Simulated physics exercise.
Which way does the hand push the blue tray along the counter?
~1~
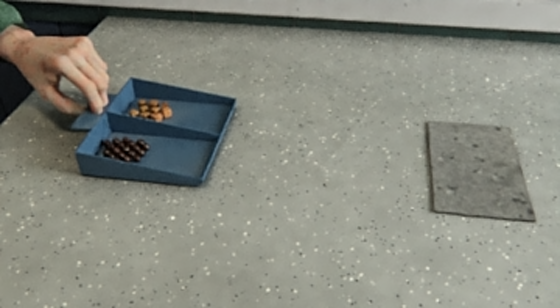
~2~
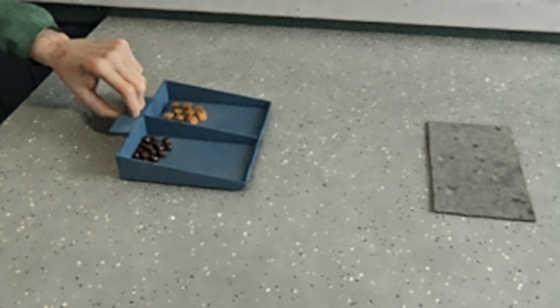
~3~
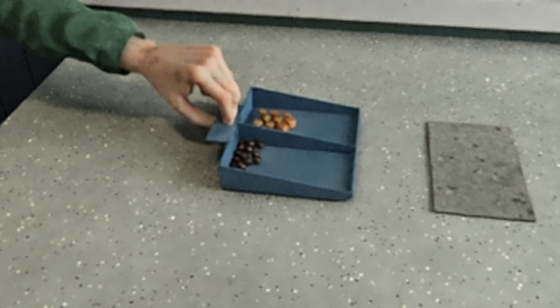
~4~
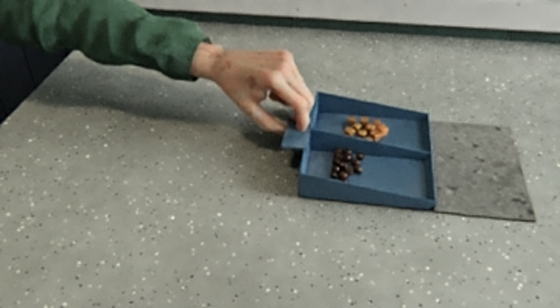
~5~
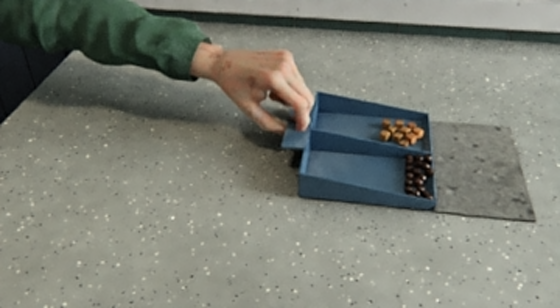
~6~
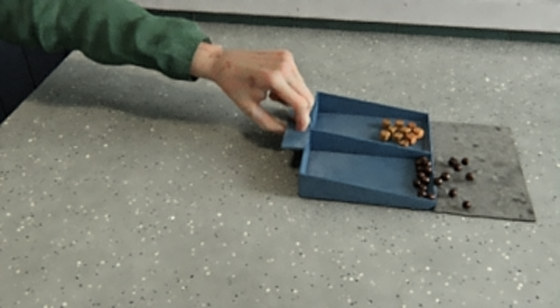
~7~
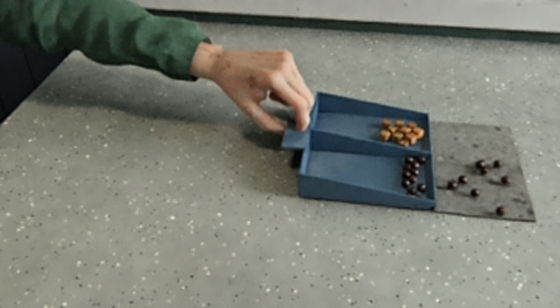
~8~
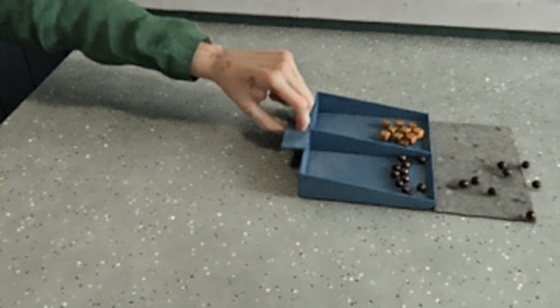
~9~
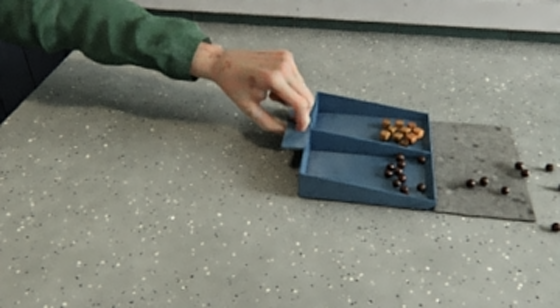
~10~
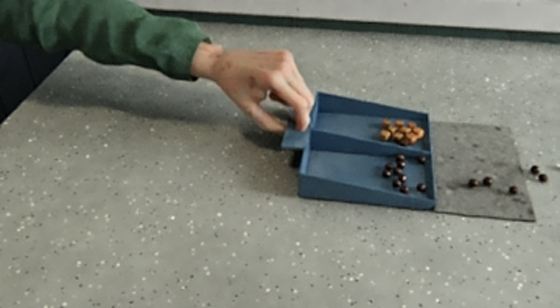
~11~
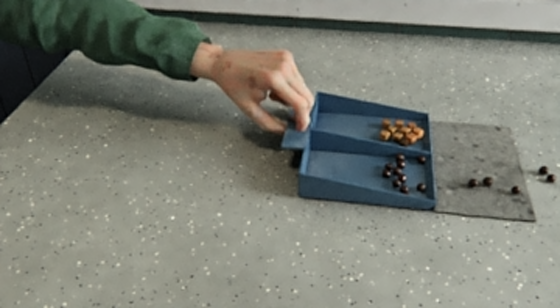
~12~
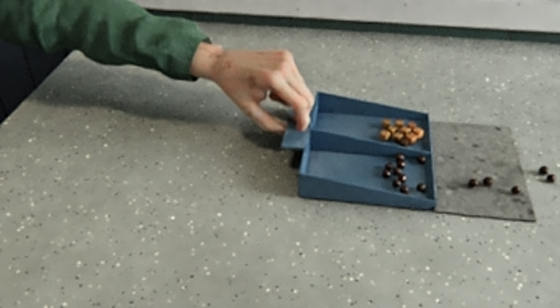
The hand pushes the blue tray to the right, until it stops at the grey slab.
A blue divided tray, pushed right, stops at a slab and some dark beads roll out.
